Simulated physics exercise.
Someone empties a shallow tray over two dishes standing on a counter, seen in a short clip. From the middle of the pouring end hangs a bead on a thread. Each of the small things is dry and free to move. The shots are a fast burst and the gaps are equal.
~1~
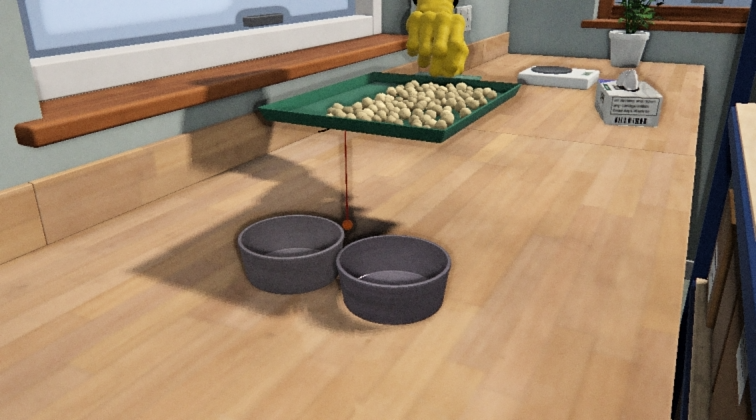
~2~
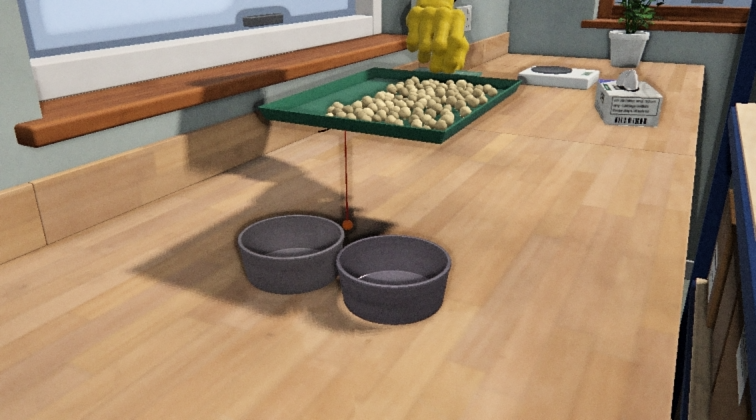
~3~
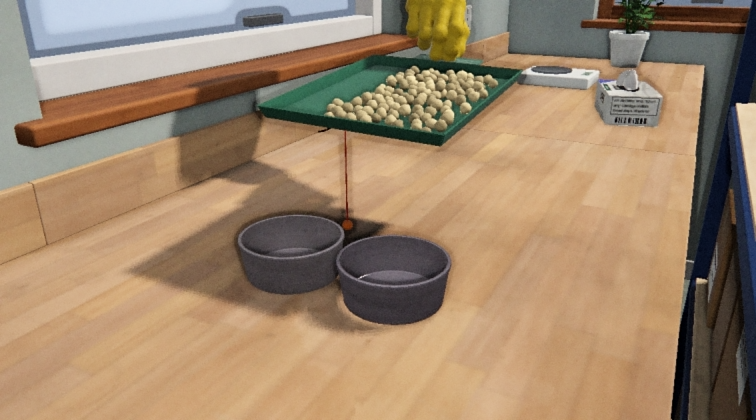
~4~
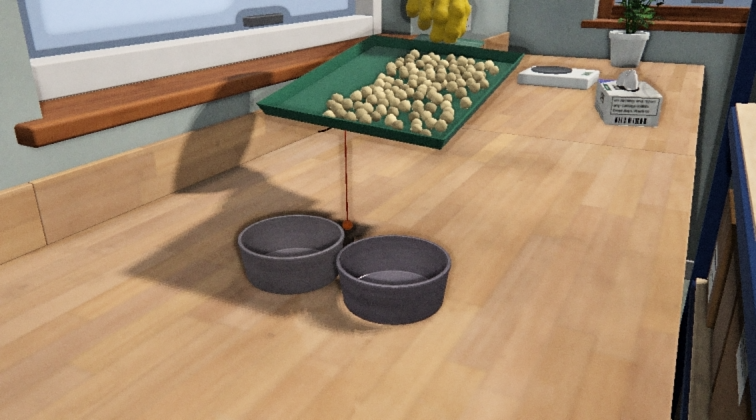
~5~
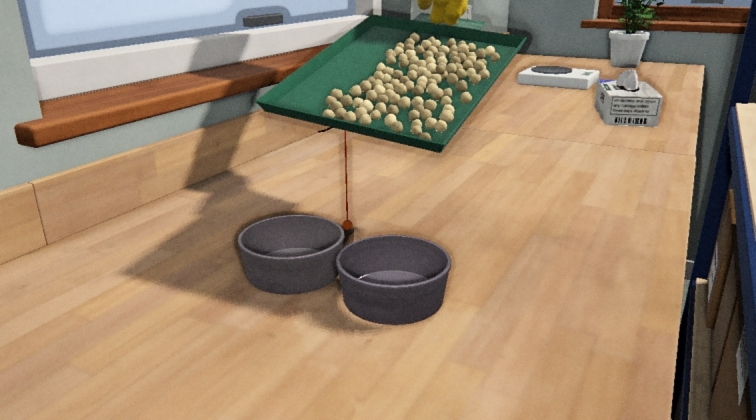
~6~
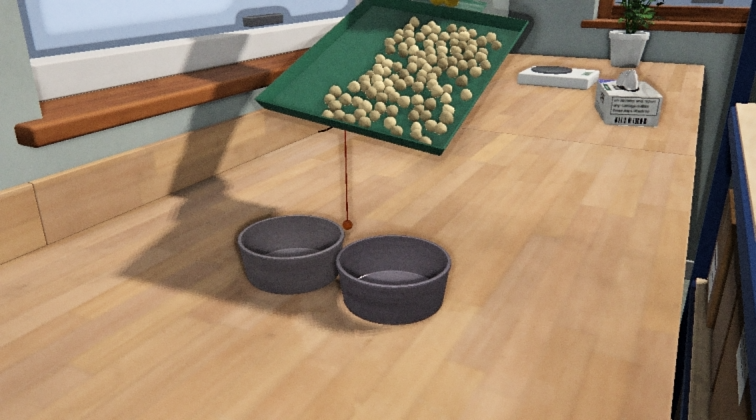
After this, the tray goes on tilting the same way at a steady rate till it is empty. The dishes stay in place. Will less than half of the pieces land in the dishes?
No. The dishes end up holding in excess of half.
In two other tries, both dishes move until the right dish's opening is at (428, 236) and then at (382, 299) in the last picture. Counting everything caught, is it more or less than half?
In the first position shy of half, in the second shy of half.
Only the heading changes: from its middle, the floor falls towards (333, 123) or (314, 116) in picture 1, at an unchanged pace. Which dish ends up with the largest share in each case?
The first try favours the dish to the left; the second favours the dish to the left.
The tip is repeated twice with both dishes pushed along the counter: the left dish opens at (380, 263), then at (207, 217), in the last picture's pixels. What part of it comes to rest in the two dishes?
It comes to roughly 80 per cent in one try and roughly 0 per cent in the next.
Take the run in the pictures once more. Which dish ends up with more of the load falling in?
The one to the right is fuller.
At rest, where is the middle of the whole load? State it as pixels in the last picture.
The centre comes to rest close to (403, 298).
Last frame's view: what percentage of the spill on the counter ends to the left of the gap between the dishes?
10 per cent or thereabouts.
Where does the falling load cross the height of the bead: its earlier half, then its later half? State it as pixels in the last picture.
Around (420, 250) first; around (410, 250) second.
Just after the last frame, tray tipped steeply; the larger part on the tray; just a few outside both; about a tenth in the air.
A moment on, tray tipped past a quarter turn; roughly two thirds in the right dish; roughly a quarter outside both; about a tenth in the air.
Further on, tray tipped past a quarter turn; roughly two thirds in the right dish; roughly a third outside both.
When it is over, tray tipped past a quarter turn; roughly two thirds in the right dish; not one in the left dish; roughly a third outside both.
